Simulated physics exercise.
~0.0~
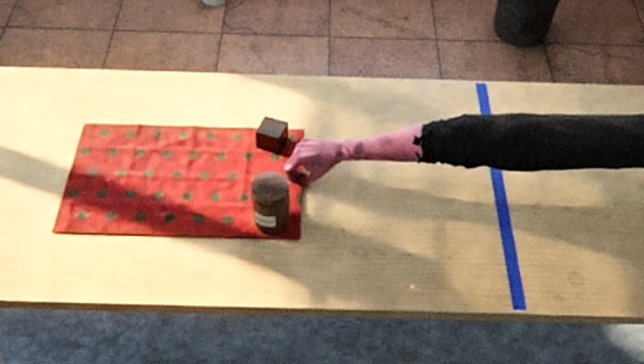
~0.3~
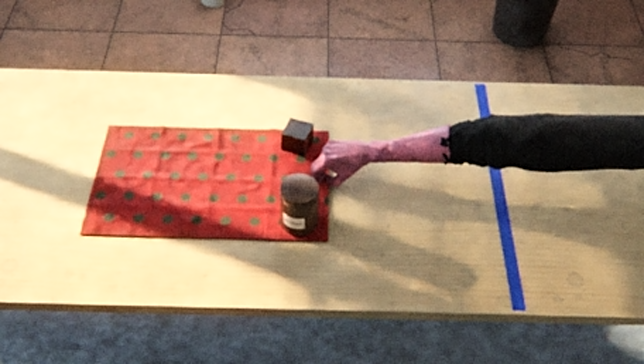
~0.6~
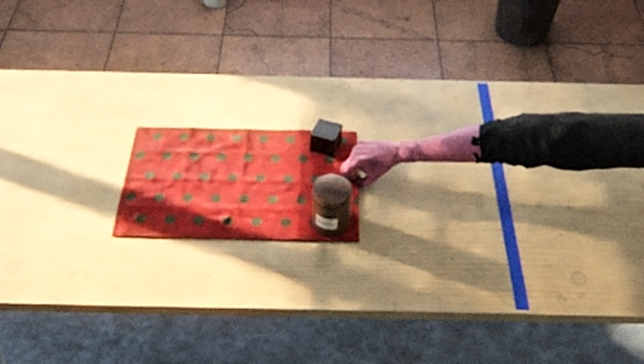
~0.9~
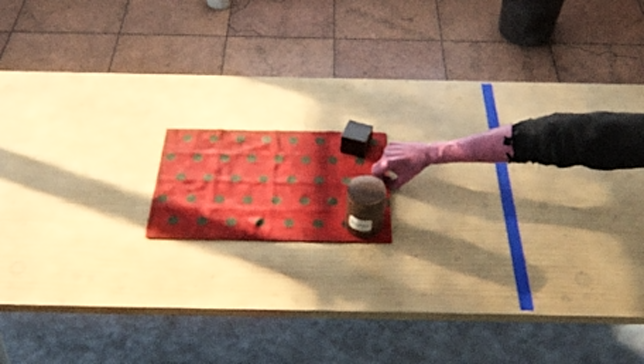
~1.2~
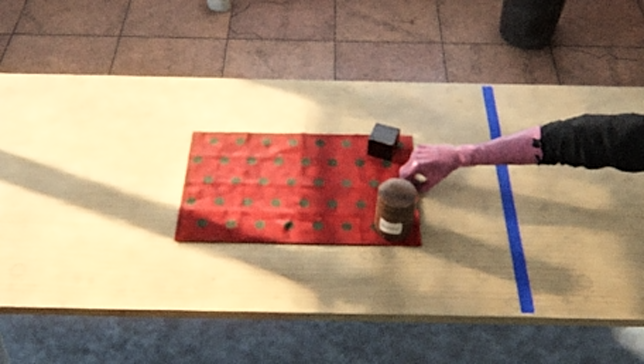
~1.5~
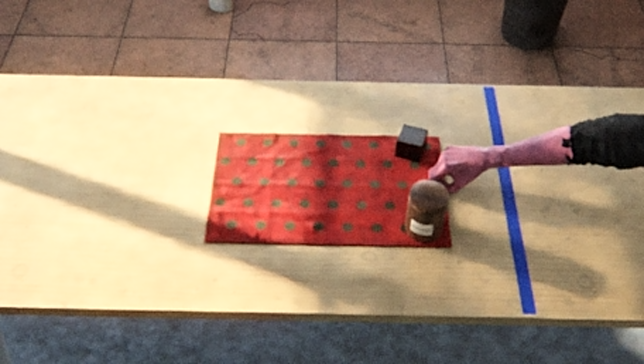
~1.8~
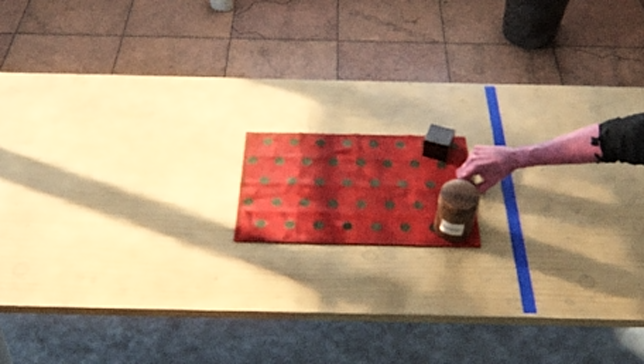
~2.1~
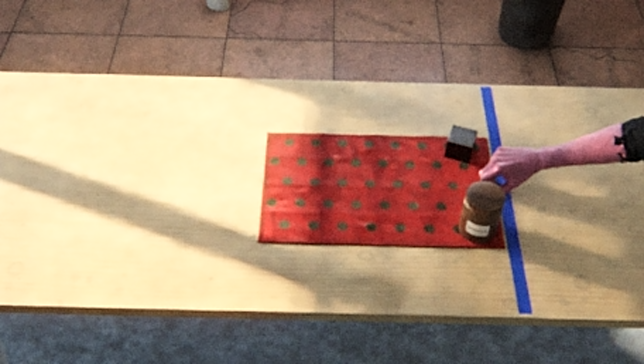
The footage shows a hand pulling a red patterned cloth to the right across a wooden table, carrying a black block and an upright brown jar along on it, until the cloth's leading edge reaches a strip of blue tape with both objects still aboard.
